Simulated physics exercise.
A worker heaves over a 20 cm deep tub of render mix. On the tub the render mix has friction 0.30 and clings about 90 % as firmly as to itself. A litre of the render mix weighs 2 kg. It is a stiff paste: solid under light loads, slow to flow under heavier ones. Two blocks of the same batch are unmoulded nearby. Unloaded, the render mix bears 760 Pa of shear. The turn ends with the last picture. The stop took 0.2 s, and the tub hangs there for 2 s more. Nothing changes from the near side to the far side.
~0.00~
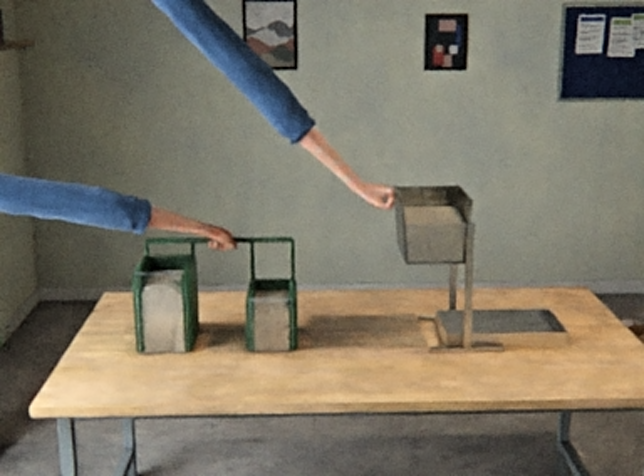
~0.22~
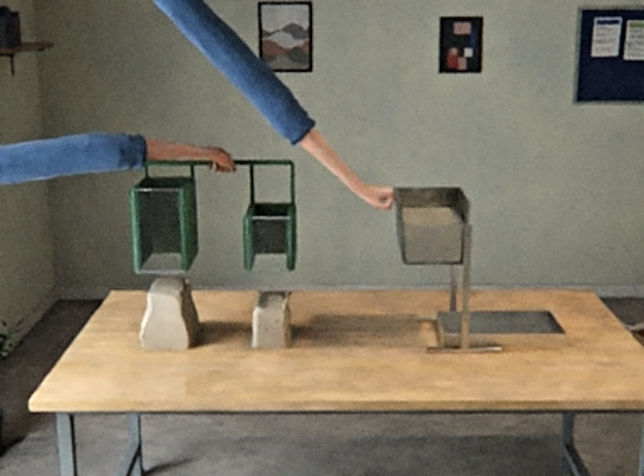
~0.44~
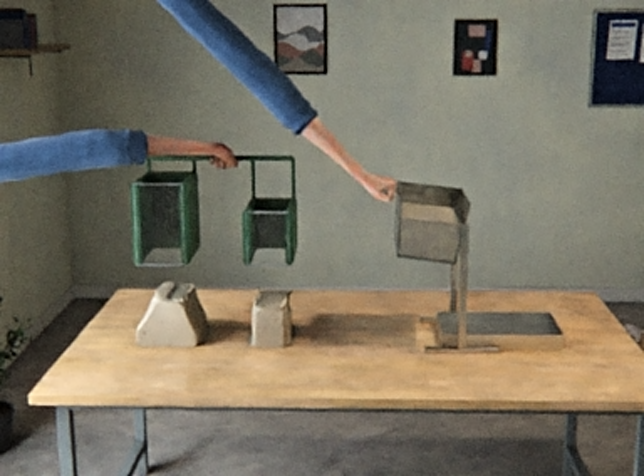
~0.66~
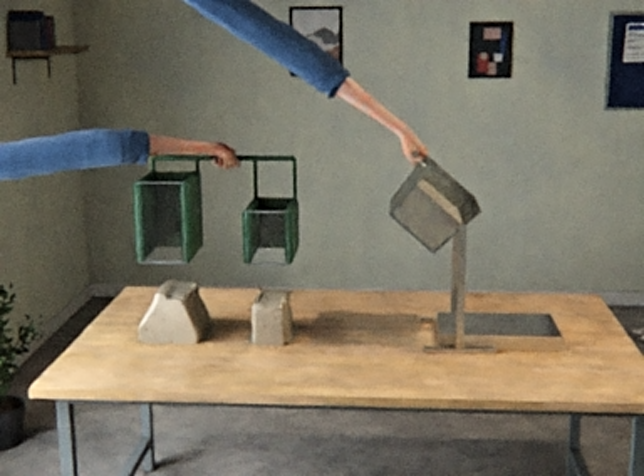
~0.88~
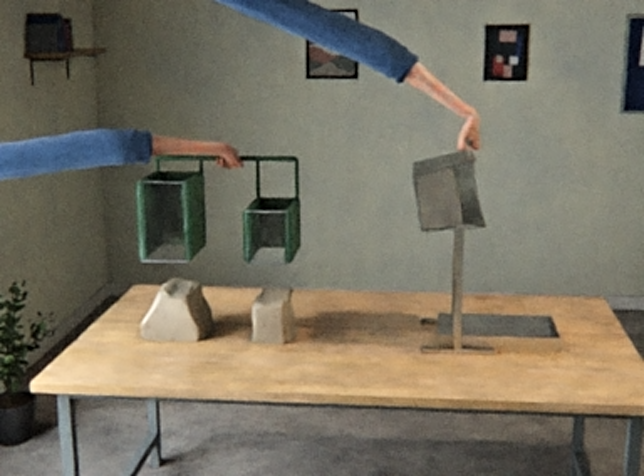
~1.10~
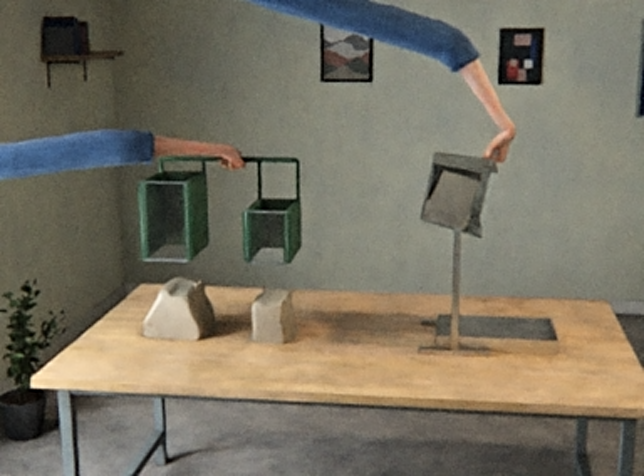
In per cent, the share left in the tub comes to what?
Expect roughly 45 %.
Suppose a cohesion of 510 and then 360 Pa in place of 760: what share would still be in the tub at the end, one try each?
In turn about 45 %, 40 %.
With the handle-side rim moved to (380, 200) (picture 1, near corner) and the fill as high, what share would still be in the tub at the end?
In that case some 35 per cent.
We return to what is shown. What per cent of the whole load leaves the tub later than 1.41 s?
Some 18 per cent.
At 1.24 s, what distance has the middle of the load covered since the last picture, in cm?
About 5 cm.
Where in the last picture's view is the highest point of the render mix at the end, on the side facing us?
At about (451, 201).
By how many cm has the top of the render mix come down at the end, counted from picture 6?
About 10 cm.
By 1.24 s, the tub is at 101 degrees and holds 99 %.
By 1.41 s, the tub is at 101 degrees and holds 63 %.
By 1.58 s, the tub is at 101 degrees and holds 45 %.
By 1.75 s, the tub is at 101 degrees and holds 45 %.
By 3.10 s, at the end, the tub is at 101 degrees and holds 45 %.
